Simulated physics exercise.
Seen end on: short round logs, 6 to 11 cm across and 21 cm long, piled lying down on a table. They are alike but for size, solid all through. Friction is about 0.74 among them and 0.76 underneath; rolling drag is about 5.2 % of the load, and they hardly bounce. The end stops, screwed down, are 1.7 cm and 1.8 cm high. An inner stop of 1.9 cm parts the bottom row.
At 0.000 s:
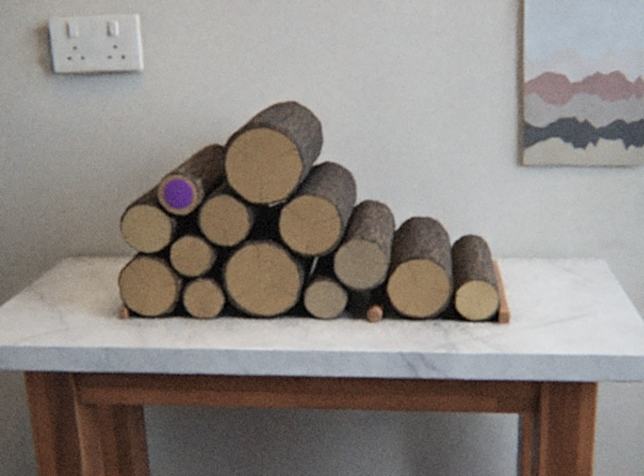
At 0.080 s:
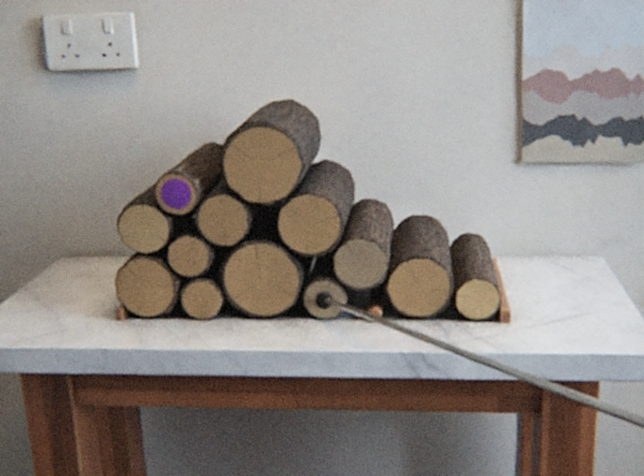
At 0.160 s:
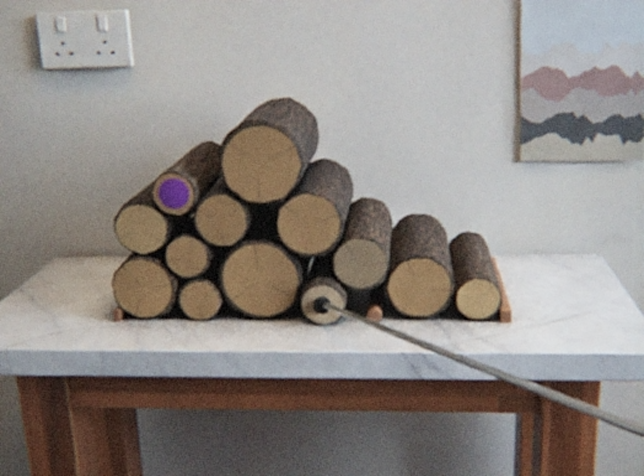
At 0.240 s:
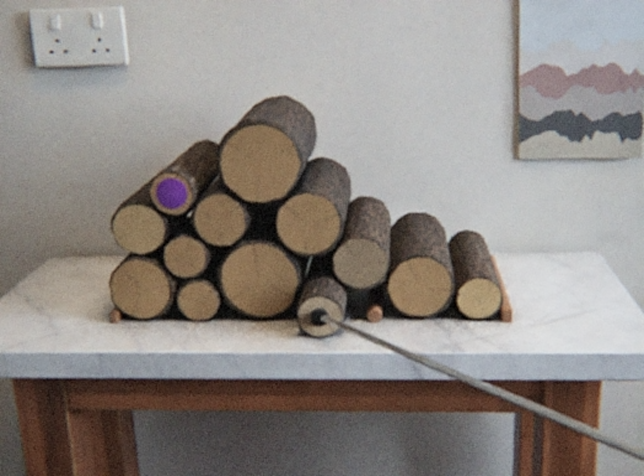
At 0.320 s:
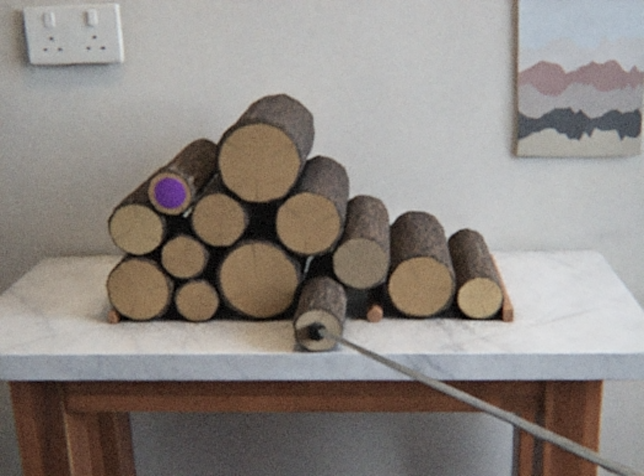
The footage shows short round logs stacked end on on a marble-topped table, one with a purple face, as a thin rod meets a small log in the bottom row and draws it partway out toward the viewer while the others stay still.
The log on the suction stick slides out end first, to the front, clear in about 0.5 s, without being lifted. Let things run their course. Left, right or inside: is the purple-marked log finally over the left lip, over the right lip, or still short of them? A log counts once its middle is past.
The purple-marked log: Inside.
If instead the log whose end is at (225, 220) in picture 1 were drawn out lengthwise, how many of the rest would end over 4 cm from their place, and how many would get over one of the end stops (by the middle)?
Then 3 and 2.
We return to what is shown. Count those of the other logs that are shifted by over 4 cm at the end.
The count is 0.
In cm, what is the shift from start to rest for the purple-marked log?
Purple-marked log: 0.
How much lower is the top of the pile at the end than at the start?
About 0 cm.
After 0.63 s, 0 now displaced over 4 cm; not one over the end stops; purple in place.
After 0.71 s, 0 now displaced over 4 cm; not one over the end stops; purple in place.
All still by 0.9 s, 0 moved over 4 cm; not one over the end stops; purple in place; top of the pile 27 cm high, from 27 cm.
